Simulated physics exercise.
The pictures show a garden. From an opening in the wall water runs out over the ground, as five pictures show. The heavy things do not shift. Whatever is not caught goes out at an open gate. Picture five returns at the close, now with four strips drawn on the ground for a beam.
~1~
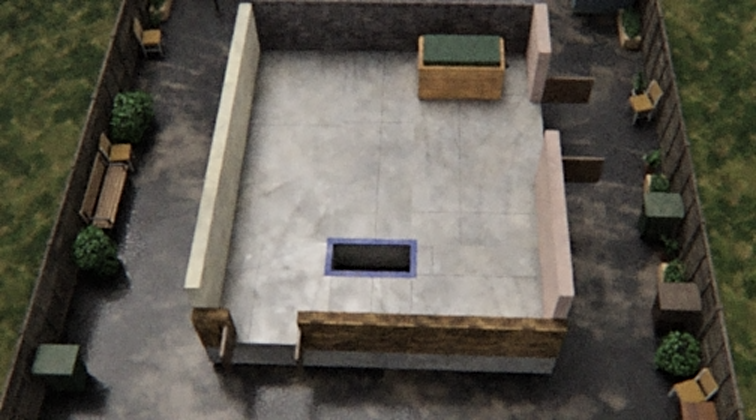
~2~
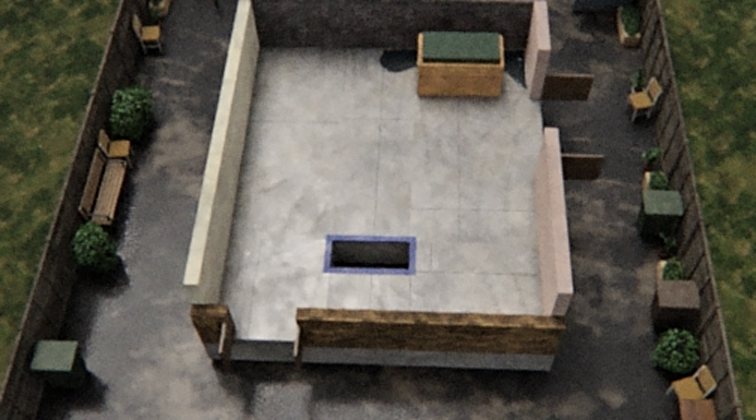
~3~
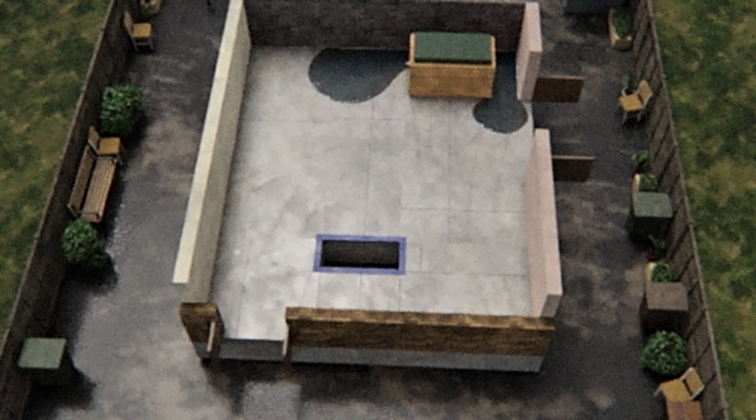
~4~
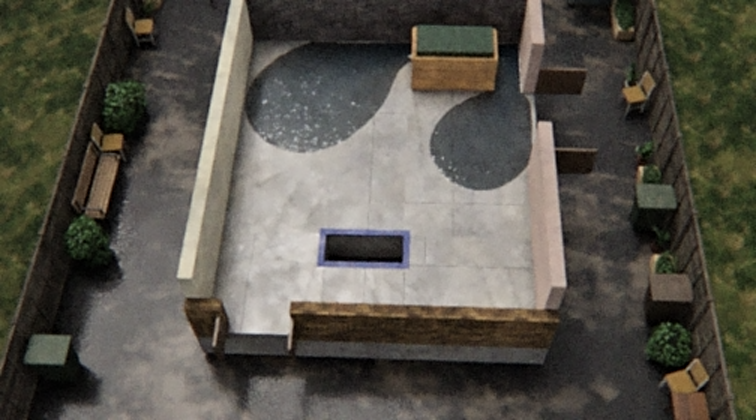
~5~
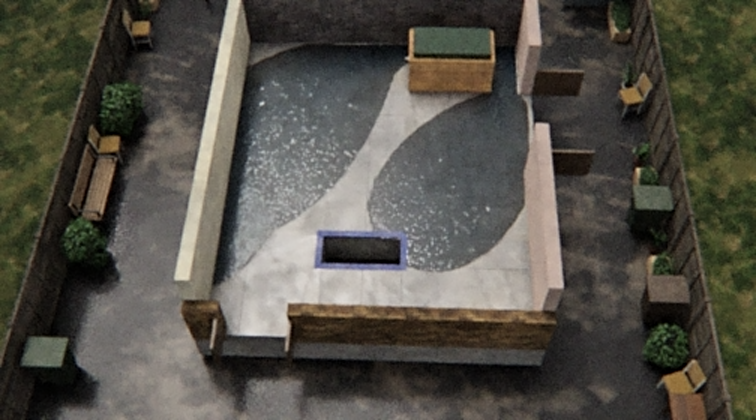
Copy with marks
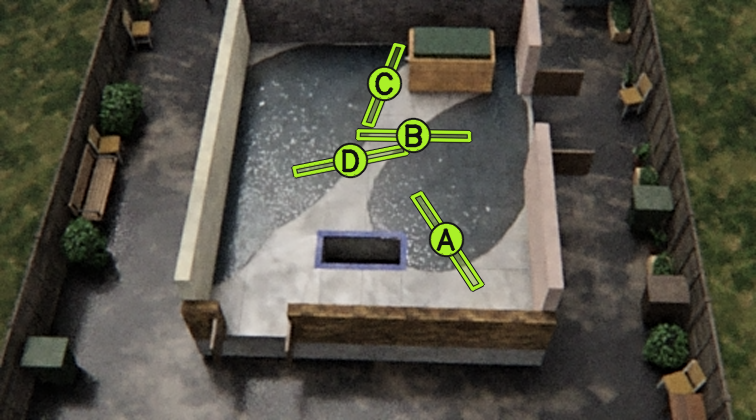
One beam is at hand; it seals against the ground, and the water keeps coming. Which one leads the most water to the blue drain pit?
It is C.
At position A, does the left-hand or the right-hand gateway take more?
The left one.
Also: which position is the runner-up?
That is position D.
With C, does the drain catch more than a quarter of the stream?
Yes.
On the marked copy, A from (416, 195) to (477, 286); B from (358, 134) to (469, 136); C from (368, 124) to (399, 45); D from (294, 171) to (405, 149).
Choosing A, about 9 % of the stream goes into the blue drain pit, about 91 % out by the gates.
Choosing B, about 10 % of the stream goes into the blue drain pit, about 89 % out by the gates.
Choosing C, about 47 % of the stream goes into the blue drain pit, about 53 % out by the gates.
Choosing D, about 16 % of the stream goes into the blue drain pit, about 84 % out by the gates.
